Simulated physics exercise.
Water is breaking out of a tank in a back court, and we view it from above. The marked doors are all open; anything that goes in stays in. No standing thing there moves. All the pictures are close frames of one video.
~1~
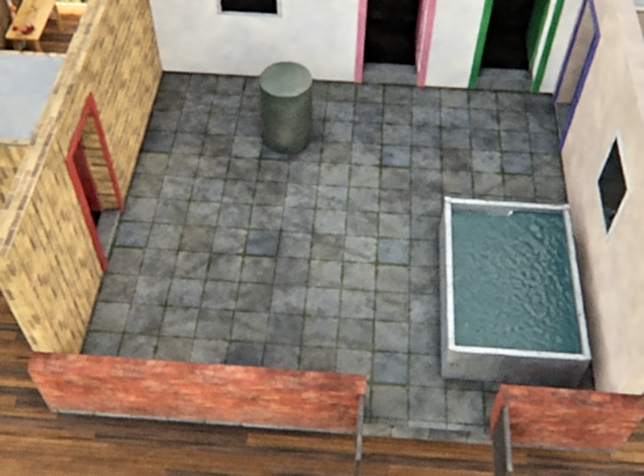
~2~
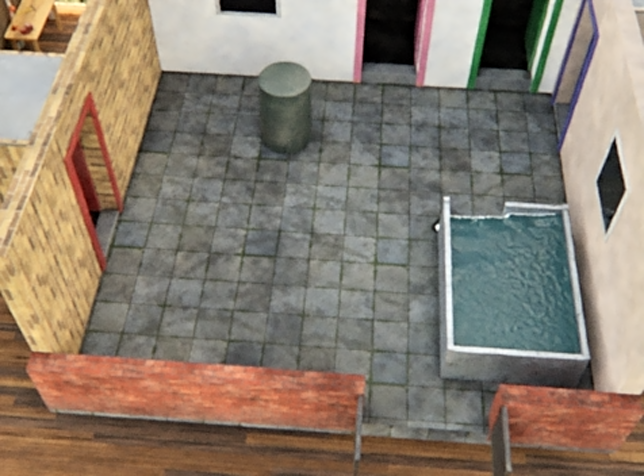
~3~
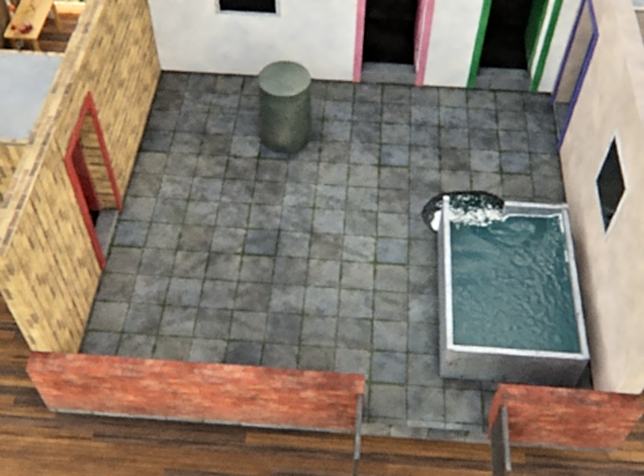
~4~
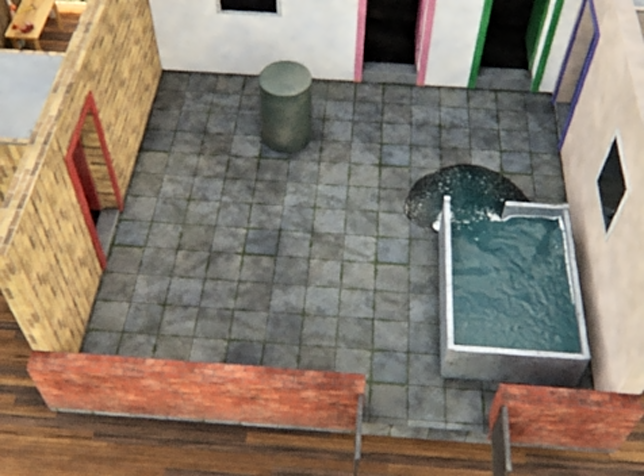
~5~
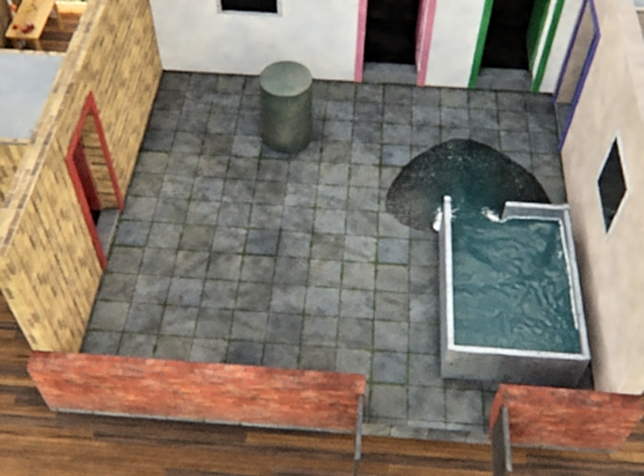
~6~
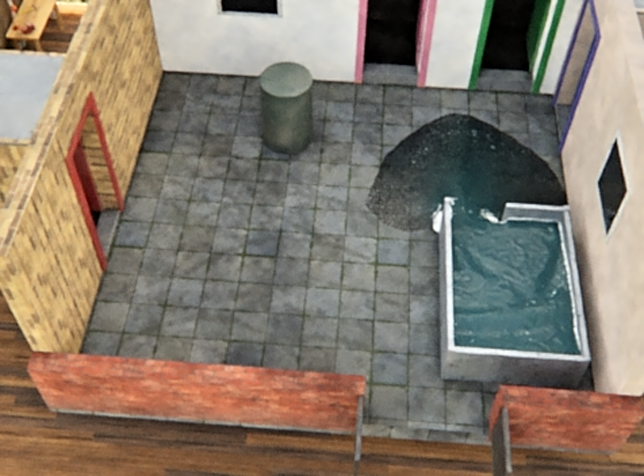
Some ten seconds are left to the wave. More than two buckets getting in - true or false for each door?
Blue door: True; red door: False; pink door: False; green door: False.
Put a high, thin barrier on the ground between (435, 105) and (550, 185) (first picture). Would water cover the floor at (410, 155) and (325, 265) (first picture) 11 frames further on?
Result, in order: Swamped / bone-dry.
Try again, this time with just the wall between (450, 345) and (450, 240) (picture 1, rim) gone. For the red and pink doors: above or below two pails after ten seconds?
Outcome - red door breaks the threshold, pink door comes in lower.
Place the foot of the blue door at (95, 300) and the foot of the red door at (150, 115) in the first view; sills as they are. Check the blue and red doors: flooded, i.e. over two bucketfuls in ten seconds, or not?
My reading: Blue stays within the limit, red exceeds the limit.
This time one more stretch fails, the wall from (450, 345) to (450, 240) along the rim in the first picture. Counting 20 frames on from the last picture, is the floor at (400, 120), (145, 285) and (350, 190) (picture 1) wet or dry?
Taking the points in order: Unwetted, swamped and unwetted.
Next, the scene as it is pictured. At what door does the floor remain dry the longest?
That is the door marked red.
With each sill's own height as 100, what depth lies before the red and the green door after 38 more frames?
Estimate, in order: 60 and 50 percent.
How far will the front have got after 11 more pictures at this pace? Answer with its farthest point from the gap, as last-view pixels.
The front's farthest point is close to (250, 82).
A moment on, water covers 25 % of the floor; the blue door wet at the sill, nothing in, the red door not reached, the pink door wet at the sill, nothing in, the green door wet at the sill, nothing in.
Next, water covers 30 % of the floor; the blue door under two buckets in, the red door not reached, the pink door wet at the sill, nothing in, the green door wet at the sill, nothing in.
Then, water covers 40 % of the floor; the blue door over two buckets in, the red door not reached, the pink door wet at the sill, nothing in, the green door under two buckets in.
Later, water covers 60 % of the floor; the blue door over two buckets in, the red door wet at the sill, nothing in, the pink door wet at the sill, nothing in, the green door under two buckets in.
In the end, water covers 90 % of the floor; the blue door over two buckets in, the red door wet at the sill, nothing in, the pink door wet at the sill, nothing in, the green door under two buckets in.
